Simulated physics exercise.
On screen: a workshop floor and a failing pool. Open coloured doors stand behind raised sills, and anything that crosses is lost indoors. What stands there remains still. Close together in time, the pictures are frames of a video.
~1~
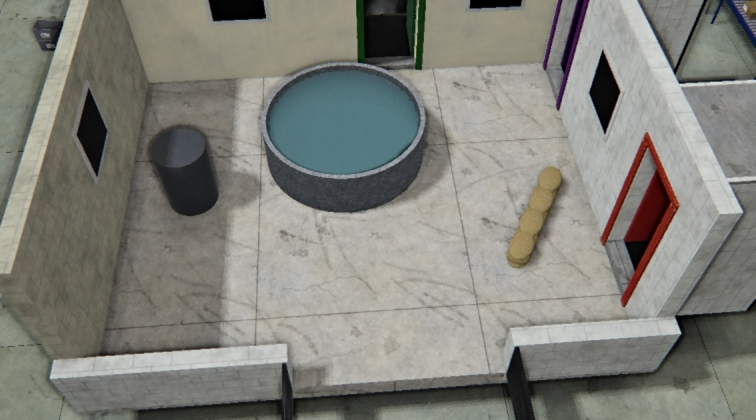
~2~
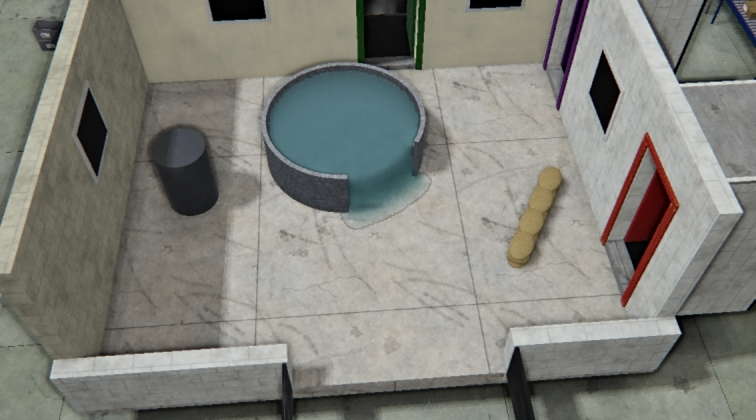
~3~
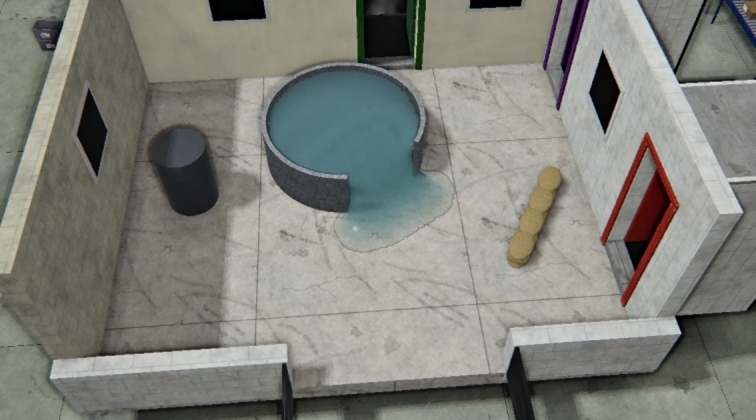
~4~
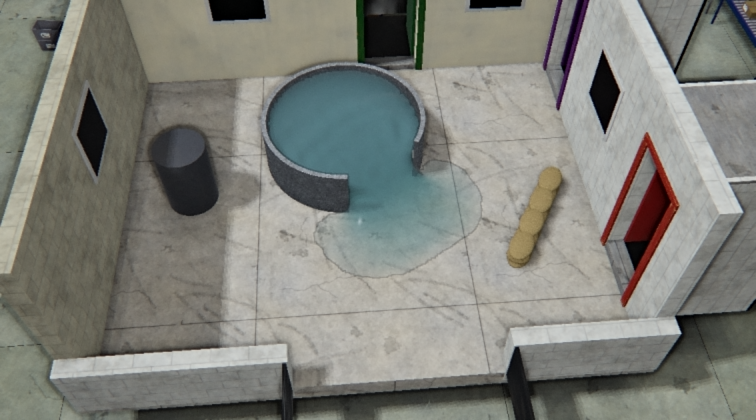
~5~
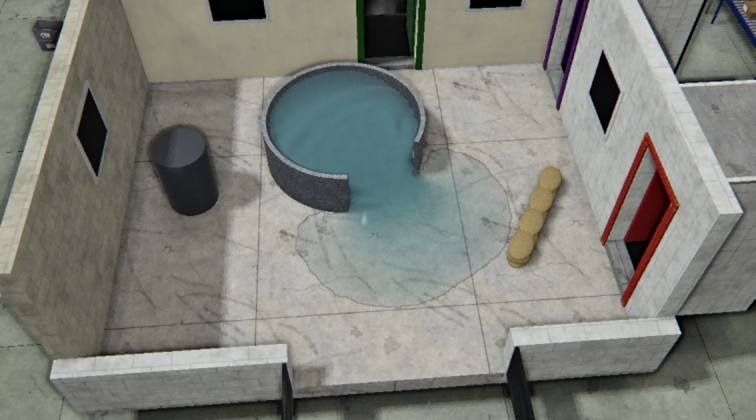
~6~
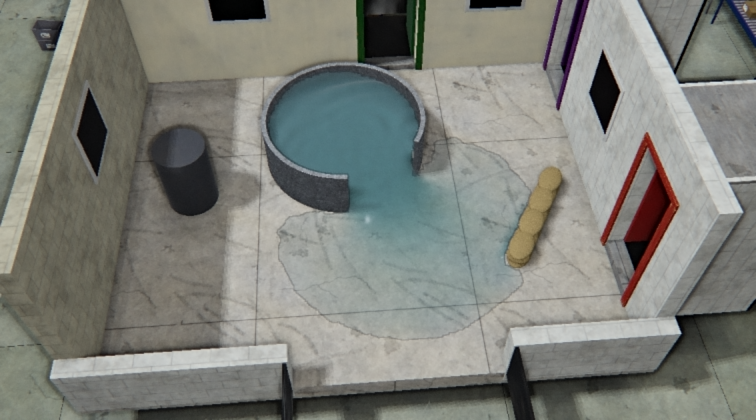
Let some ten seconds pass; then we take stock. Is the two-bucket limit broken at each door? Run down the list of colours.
One by one: The green door gets two buckets or fewer; the purple door gets two buckets or fewer; the red door gets two buckets or fewer.
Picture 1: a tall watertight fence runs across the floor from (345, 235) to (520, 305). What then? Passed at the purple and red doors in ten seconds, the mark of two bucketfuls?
Door by door: Purple door tops the limit, red door tops the limit.
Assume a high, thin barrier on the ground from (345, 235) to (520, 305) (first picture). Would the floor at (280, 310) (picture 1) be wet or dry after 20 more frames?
At that spot: Untouched.
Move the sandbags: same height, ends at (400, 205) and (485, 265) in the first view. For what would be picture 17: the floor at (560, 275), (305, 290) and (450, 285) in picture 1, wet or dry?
First point inundated, second inundated, third inundated.
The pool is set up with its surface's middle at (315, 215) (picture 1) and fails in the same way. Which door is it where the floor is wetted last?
That would be the green door.
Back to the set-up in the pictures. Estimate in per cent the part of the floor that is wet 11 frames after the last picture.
Some 35 in a hundred.
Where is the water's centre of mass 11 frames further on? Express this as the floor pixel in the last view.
I'd put it at around (396, 195).
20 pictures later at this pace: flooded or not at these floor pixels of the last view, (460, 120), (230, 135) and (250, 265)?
Same order as asked: Drenched; dry as before; dry as before.
A moment on, water covers 30 % of the floor; the green door not reached, the purple door not reached, the red door not reached.
Next, water covers 35 % of the floor; the green door not reached, the purple door not reached, the red door wet at the sill, nothing in.
Then, water covers 50 % of the floor; the green door not reached, the purple door wet at the sill, nothing in, the red door under two buckets in.
Later, water covers 55 % of the floor; the green door wet at the sill, nothing in, the purple door under two buckets in, the red door under two buckets in.
In the end, water covers 65 % of the floor; the green door wet at the sill, nothing in, the purple door under two buckets in, the red door under two buckets in.
